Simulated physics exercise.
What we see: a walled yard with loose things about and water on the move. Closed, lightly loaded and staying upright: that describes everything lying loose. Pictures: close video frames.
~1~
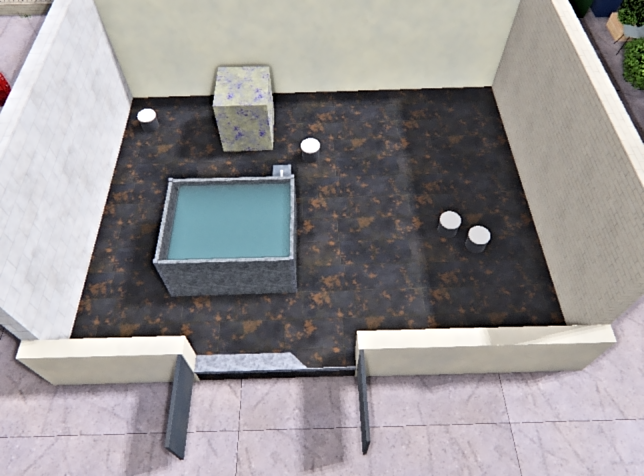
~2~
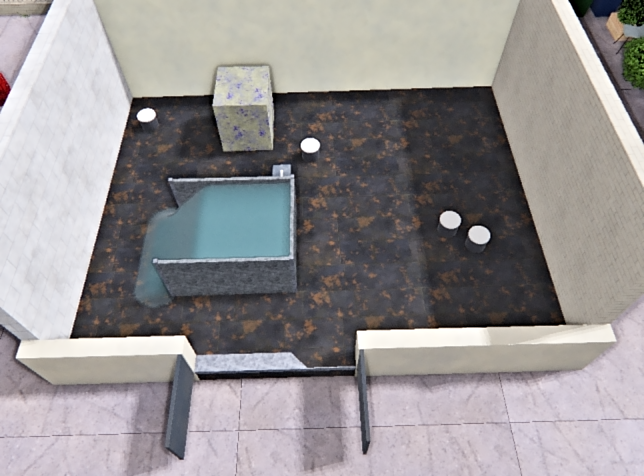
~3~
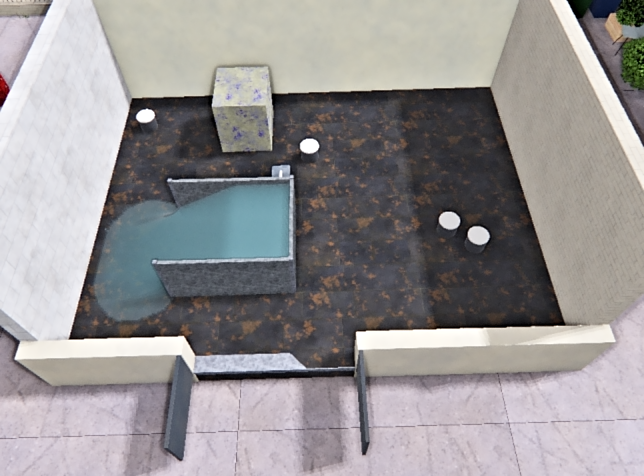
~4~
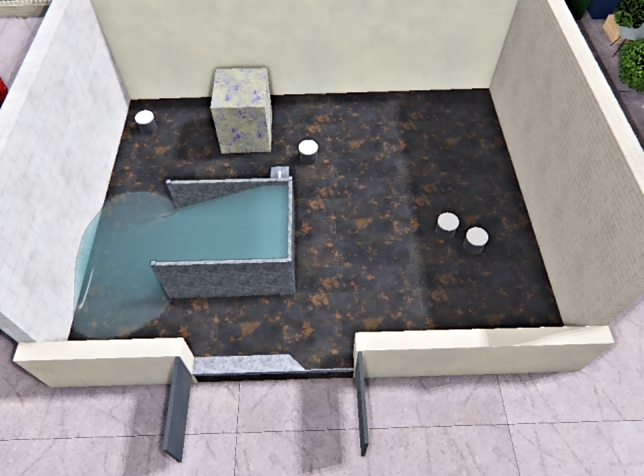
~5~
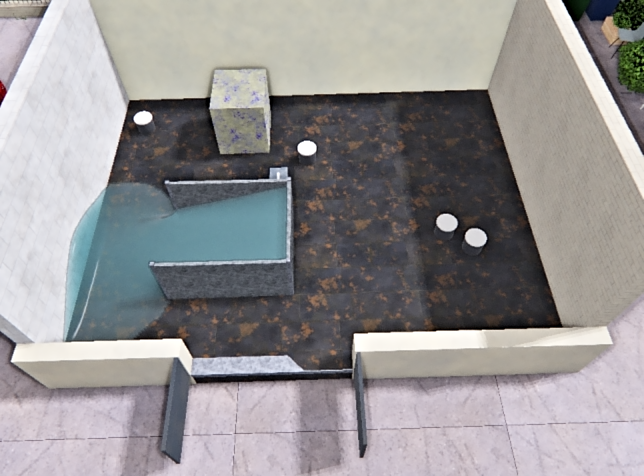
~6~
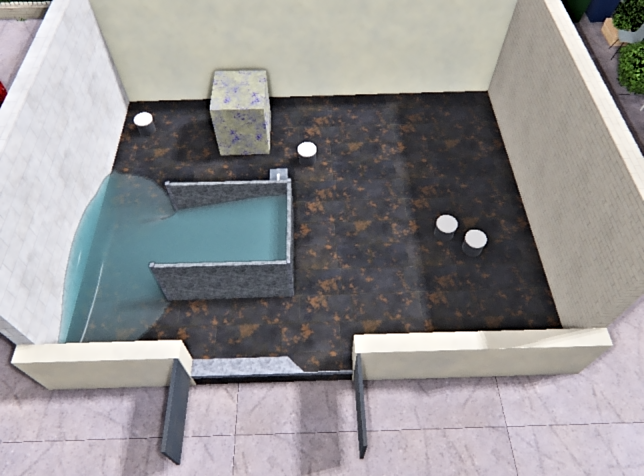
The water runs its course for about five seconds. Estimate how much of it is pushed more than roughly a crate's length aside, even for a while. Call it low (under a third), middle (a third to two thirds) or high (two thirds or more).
Low.
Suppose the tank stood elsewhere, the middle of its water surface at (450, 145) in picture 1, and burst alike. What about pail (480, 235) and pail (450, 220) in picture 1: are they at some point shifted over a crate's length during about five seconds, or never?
First: Stayed short. Second: Stayed short.
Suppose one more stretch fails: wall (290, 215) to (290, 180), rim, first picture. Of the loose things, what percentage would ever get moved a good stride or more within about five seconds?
My estimate is some 40 per cent of them.
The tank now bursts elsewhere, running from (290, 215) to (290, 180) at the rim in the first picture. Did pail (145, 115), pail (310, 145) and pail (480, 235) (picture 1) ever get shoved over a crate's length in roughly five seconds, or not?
First below the mark, then below the mark, then over the mark.
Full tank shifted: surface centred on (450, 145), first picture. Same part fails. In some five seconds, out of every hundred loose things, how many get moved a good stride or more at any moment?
By my reckoning, about 60 per cent.
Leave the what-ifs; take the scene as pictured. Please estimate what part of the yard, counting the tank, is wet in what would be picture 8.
Reading: About 20 %.
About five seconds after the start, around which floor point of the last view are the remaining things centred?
Mean floor position: Approx. (371, 187) px, last view.
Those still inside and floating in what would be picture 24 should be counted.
Total: 0.
A moment on, 0 of 5 are well off their spots; 0 afloat.
Next, 1 of 5 are well off their spots; 1 afloat.
Later, 1 of 5 are well off their spots; 0 afloat.
In the end, 1 of 5 are well off their spots, and 1 have been at some point; 0 afloat.
